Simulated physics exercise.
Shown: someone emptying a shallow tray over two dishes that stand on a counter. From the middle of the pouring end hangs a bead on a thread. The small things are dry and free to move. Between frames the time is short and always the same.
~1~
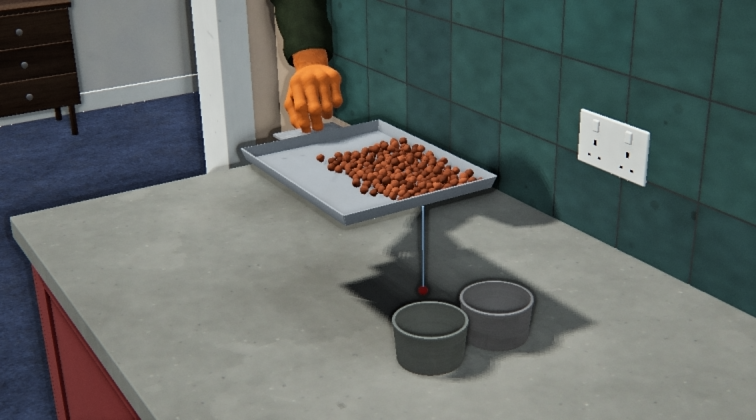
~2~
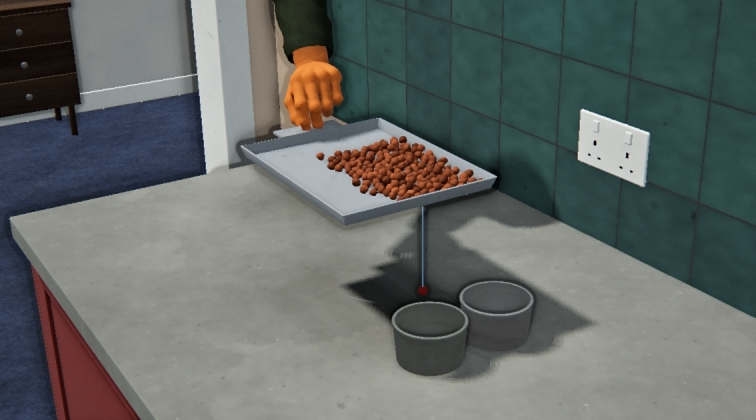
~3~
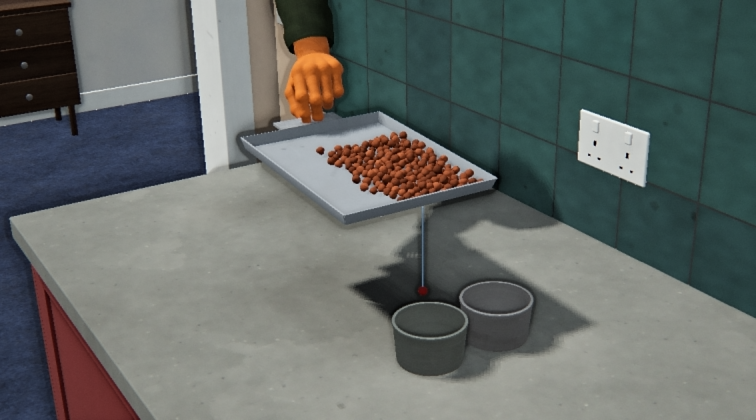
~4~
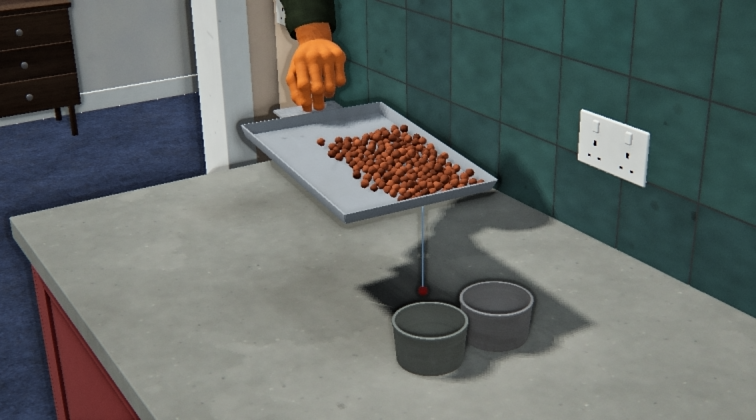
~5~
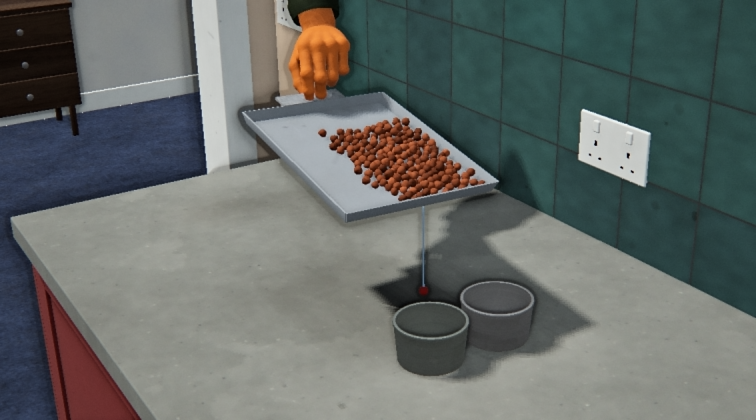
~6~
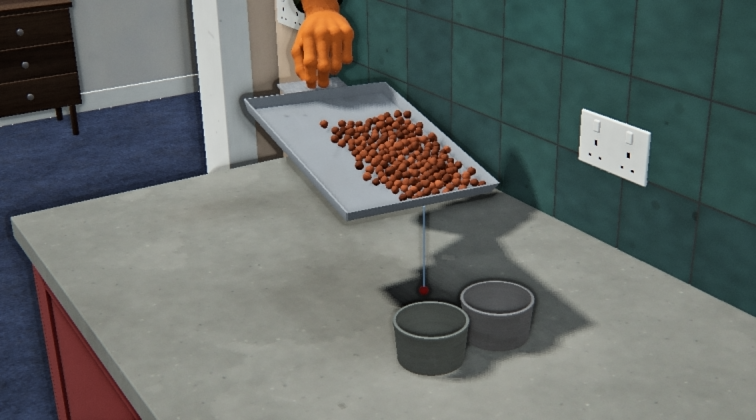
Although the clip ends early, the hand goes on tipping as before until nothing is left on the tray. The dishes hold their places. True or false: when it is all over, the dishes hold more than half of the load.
True.
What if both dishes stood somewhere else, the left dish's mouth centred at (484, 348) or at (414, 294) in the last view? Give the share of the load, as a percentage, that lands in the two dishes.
0, then 10 %.
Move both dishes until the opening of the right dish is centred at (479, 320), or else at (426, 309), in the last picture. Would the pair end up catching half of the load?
At place one the minor share; at place two the minor share.
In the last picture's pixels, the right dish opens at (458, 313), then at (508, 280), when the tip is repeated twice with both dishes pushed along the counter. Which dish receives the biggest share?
For the two places in order: The rightward one, the rightward one.
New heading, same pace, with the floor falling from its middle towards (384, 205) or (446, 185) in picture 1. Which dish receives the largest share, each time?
For the first place it's the left-side dish, for the second the right-side dish.
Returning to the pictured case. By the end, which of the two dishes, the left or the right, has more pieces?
That would be the rightward one.
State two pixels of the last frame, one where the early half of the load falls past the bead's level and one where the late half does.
Around (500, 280) at first; around (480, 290) after that.
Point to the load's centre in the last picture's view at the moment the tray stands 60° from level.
The middle of the pieces shows up near (441, 156).
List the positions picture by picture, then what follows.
In the first picture, corners of the pouring end near (345, 213) and (491, 176), level; middle of the load near (402, 166), clay pellets; left dish near (451, 351); right dish near (518, 327); bead on its thread near (423, 290).
In the second picture, corners of the pouring end near (345, 213) and (491, 176), level; middle of the load near (402, 165).
In the third picture, corners of the pouring end near (345, 212) and (491, 177), tipped barely, lowest at the right corner; middle of the load near (403, 163).
In the fourth picture, corners of the pouring end near (346, 212) and (492, 179), tipped a little, lowest at the right corner; middle of the load near (403, 159).
In the fifth picture, corners of the pouring end near (348, 211) and (493, 180), tipped a little, lowest at the right corner; middle of the load near (405, 156).
In the sixth picture, corners of the pouring end near (349, 209) and (494, 181), tipped a little, lowest at the right corner; middle of the load near (406, 152); left dish near (452, 351); right dish near (519, 327).
Shortly afterwards, tray tipped steeply; all but a few on the tray; only a few in the right dish; only a few outside both; only a few in the air.
Next, tray tipped right over; the bulk on the tray; only a few in the left dish; only a few in the right dish; only a few outside both; a little in the air.
Some moments later, tray tipped past a quarter turn; near a quarter in the left dish; near half in the right dish; near a quarter outside both.
In the end, tray tipped past a quarter turn; near a quarter in the left dish; near half in the right dish; near a quarter outside both.
